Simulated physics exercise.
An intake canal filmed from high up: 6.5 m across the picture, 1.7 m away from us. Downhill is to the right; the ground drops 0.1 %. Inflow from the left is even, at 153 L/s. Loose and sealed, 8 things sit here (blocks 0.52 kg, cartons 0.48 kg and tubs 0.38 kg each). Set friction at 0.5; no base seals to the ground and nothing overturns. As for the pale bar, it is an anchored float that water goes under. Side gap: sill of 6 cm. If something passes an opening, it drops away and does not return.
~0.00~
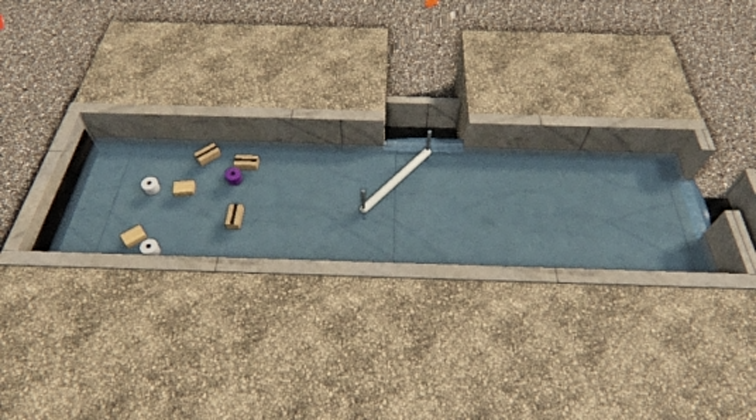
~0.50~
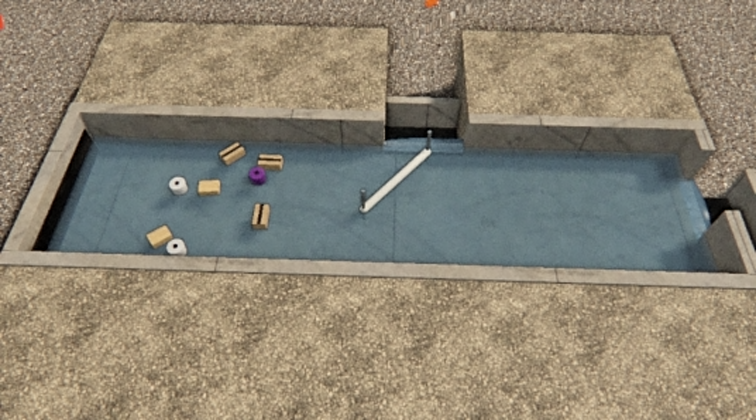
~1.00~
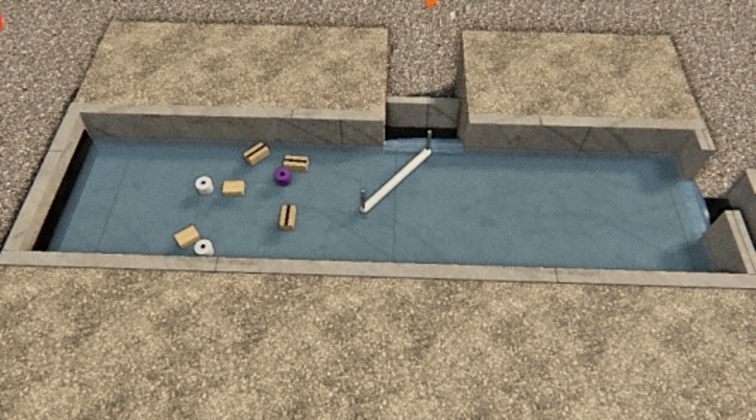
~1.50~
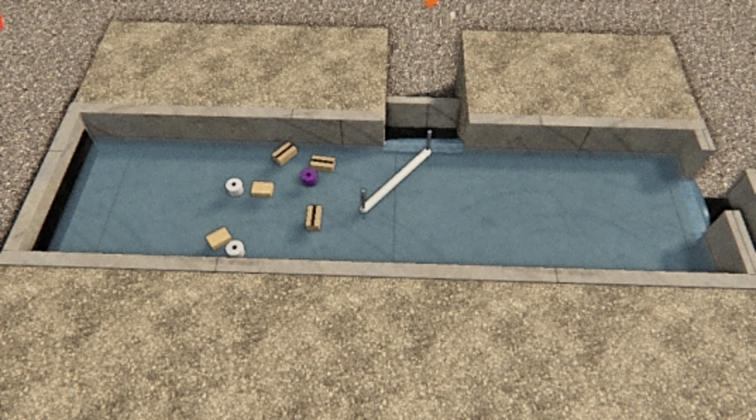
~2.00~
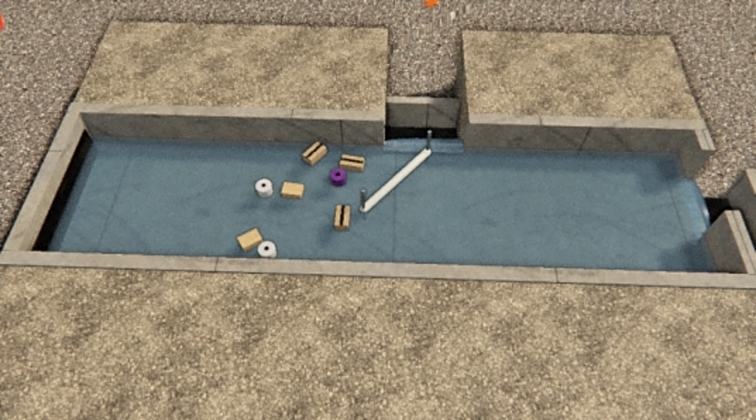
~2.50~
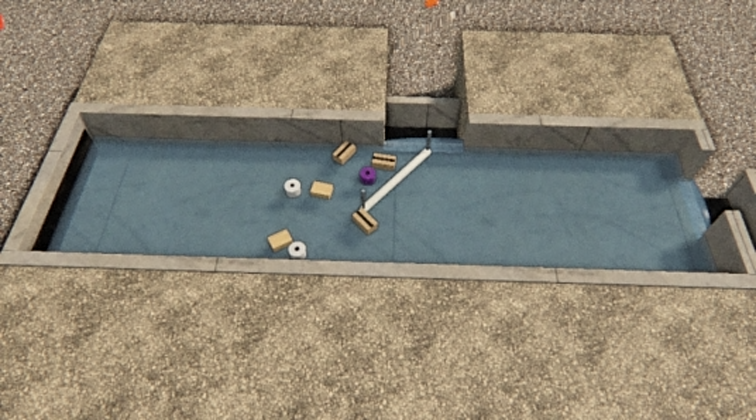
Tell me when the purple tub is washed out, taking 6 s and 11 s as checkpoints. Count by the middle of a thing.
I'd say it makes it out early.
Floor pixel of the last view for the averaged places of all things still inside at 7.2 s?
Centre of the remaining things: Roughly (523, 250).
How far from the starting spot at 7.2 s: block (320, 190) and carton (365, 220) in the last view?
Result, in order - first: Washed out; second: 300 cm.
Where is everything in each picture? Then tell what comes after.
The purple tub at (233, 174) floats; about 1940 L in view; 0 of 8 have shifted, in the first picture.
The purple tub at (257, 173), afloat, 25 cm from its start; about 1950 L in view; 8 of 8 have shifted, in the second picture.
The purple tub at (283, 174), afloat, 52 cm from its start; 17 cm deep round most things; 8 of 8 have shifted, in the third picture.
The purple tub at (309, 175), afloat, 80 cm from its start; 17 cm deep round most things; 8 of 8 have shifted, in the fourth picture.
The purple tub at (338, 175), afloat, 110 cm from its start; 17 cm deep round most things; 8 of 8 have shifted, in the fifth picture.
The purple tub at (368, 173) floats, 142 cm from its start; about 2000 L in view; 8 of 8 have shifted, in the sixth picture.
After 3.5 s the purple tub is near (400, 158), 1.8 m from its start, afloat; 1 of 8 are out; 7 afloat.
After 7.2 s the purple tub has gone out (at 4.5 s); 5 of 8 are out; 3 afloat.
After 12.0 s the purple tub has gone out (at 4.5 s); 5 of 8 are out; 3 afloat.
After 16.0 s the purple tub has gone out (at 4.5 s); 8 of 8 are out; 0 afloat.
